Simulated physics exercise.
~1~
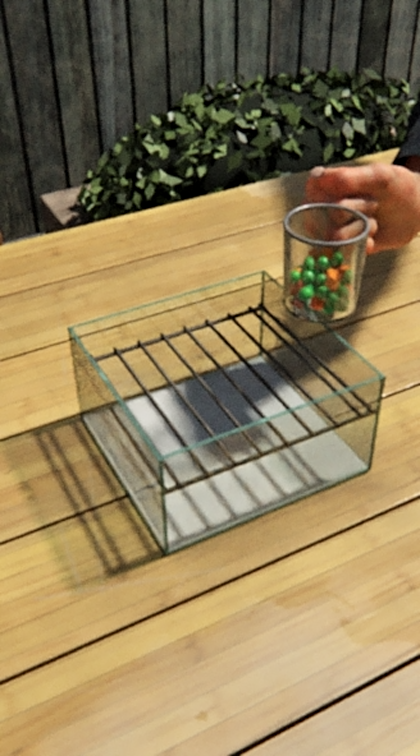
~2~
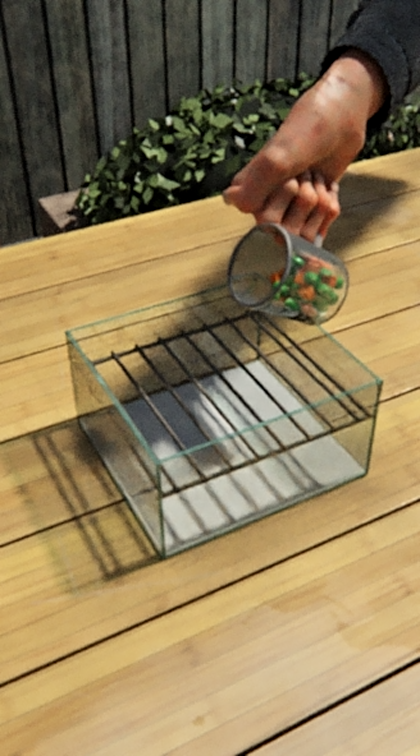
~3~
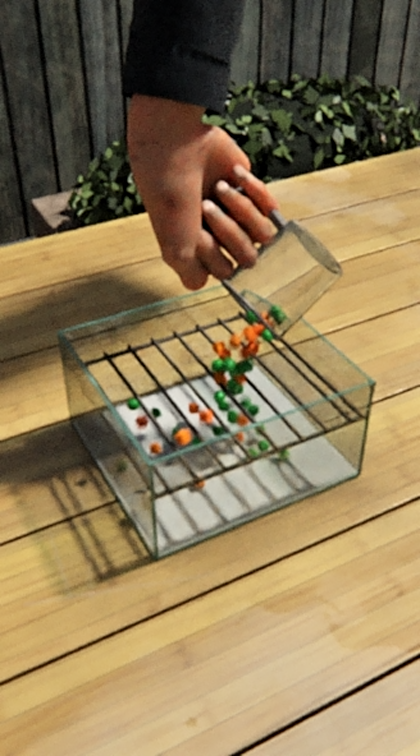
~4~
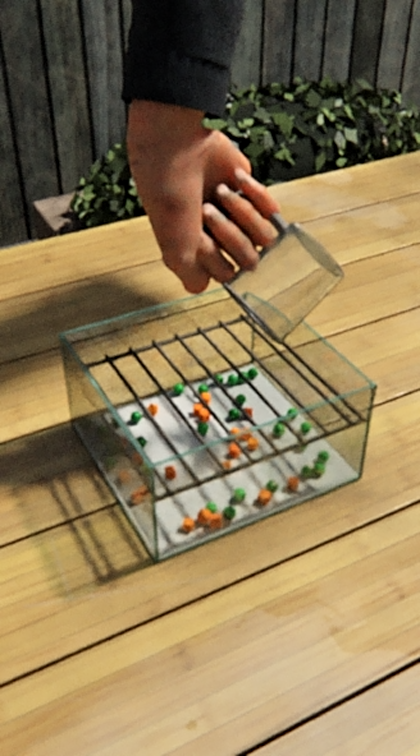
On a wooden table outdoors, a hand brought a clear cup of orange and green pieces leftward over a glass box with wires across it and tipped them out, and both colours dropped through the gaps and ended up scattered on the bottom.
